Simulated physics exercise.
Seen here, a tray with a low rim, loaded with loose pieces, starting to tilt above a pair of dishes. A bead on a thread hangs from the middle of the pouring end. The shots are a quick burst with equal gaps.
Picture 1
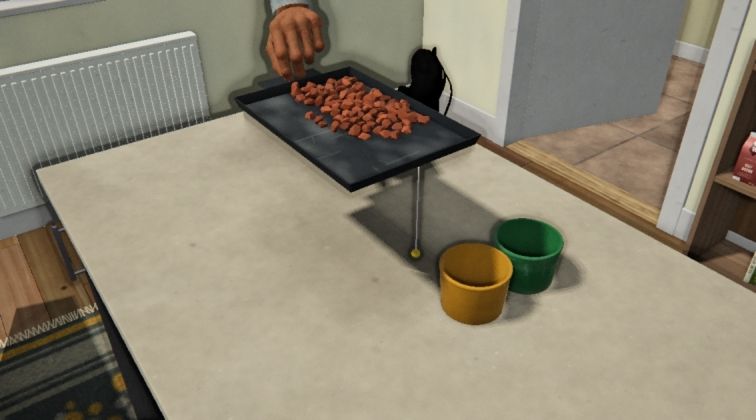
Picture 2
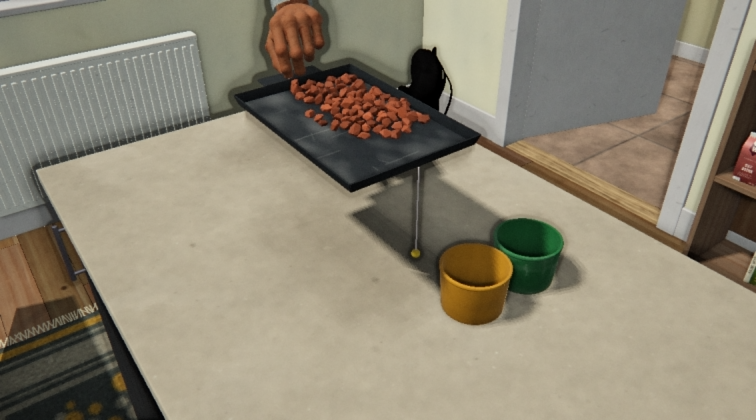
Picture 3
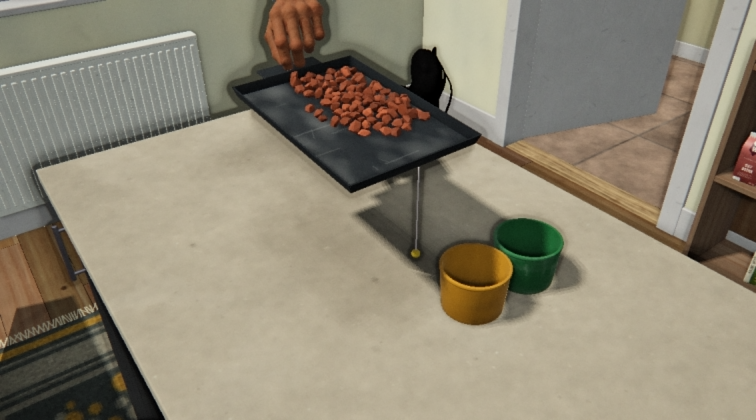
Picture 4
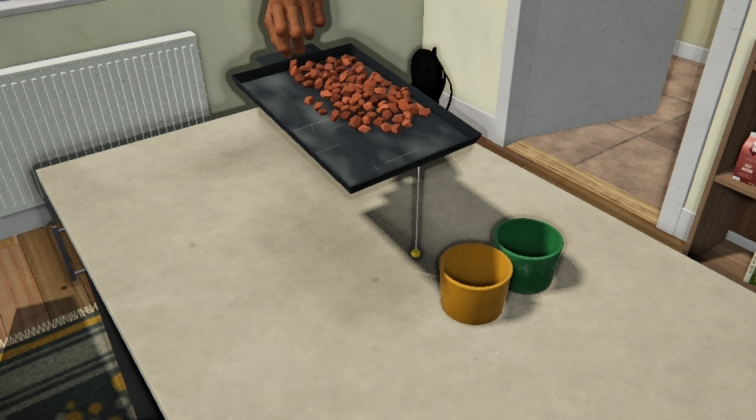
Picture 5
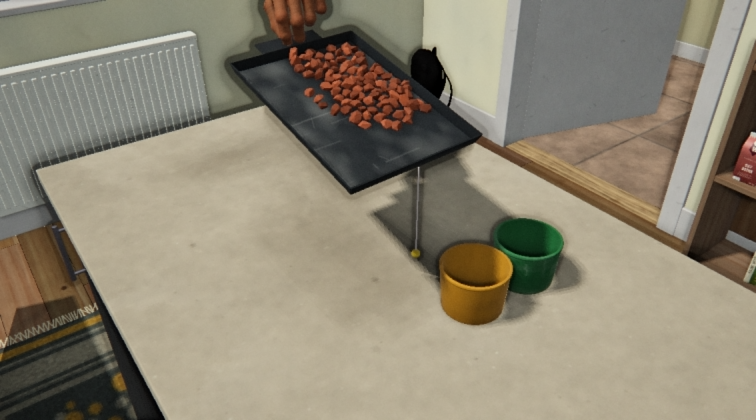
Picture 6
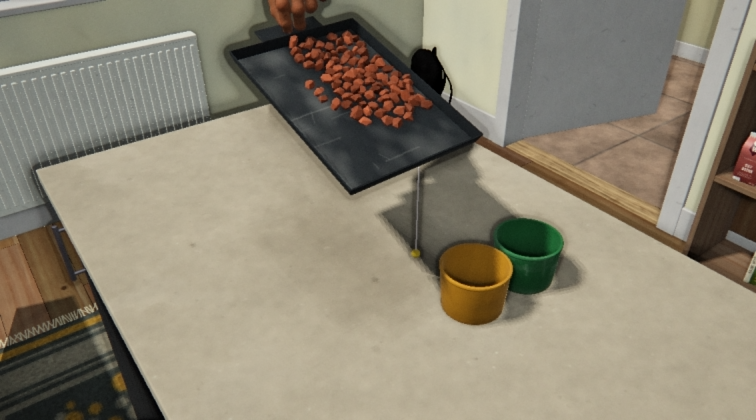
A hand raises the far end of a dark tray holding reddish-brown chunks above a table.
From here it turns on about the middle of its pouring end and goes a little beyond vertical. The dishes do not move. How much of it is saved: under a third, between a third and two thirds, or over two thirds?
The two hold less than a third of the load.
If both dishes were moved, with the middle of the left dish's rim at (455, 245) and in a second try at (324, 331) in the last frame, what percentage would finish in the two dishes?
Near 0 % and 40 %.
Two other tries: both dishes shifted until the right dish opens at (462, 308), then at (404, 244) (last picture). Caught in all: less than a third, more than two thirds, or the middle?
One: Under a third. Two: Less than a third.
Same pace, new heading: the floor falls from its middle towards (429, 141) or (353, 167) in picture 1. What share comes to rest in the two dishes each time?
About 60 and 0 per cent.
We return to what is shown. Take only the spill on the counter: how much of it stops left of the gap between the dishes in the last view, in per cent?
Some 80 per cent.
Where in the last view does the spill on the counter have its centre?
Roughly at (423, 354).
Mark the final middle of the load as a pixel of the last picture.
Near (430, 344).
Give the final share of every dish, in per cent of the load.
For the left dish some 10 %, for the right dish some 0 %.
Soon after the last picture, tray tipped steeply; most on the tray; a stray few in the left dish; about a quarter in the air.
A little later, tray tipped right over; a small part on the tray; a small part in the left dish; about two thirds outside both; a small part in the air.
Later still, tray tipped past a quarter turn; a small part in the left dish; most outside both.
At rest, tray tipped past a quarter turn; a small part in the left dish; none in the right dish; most outside both.
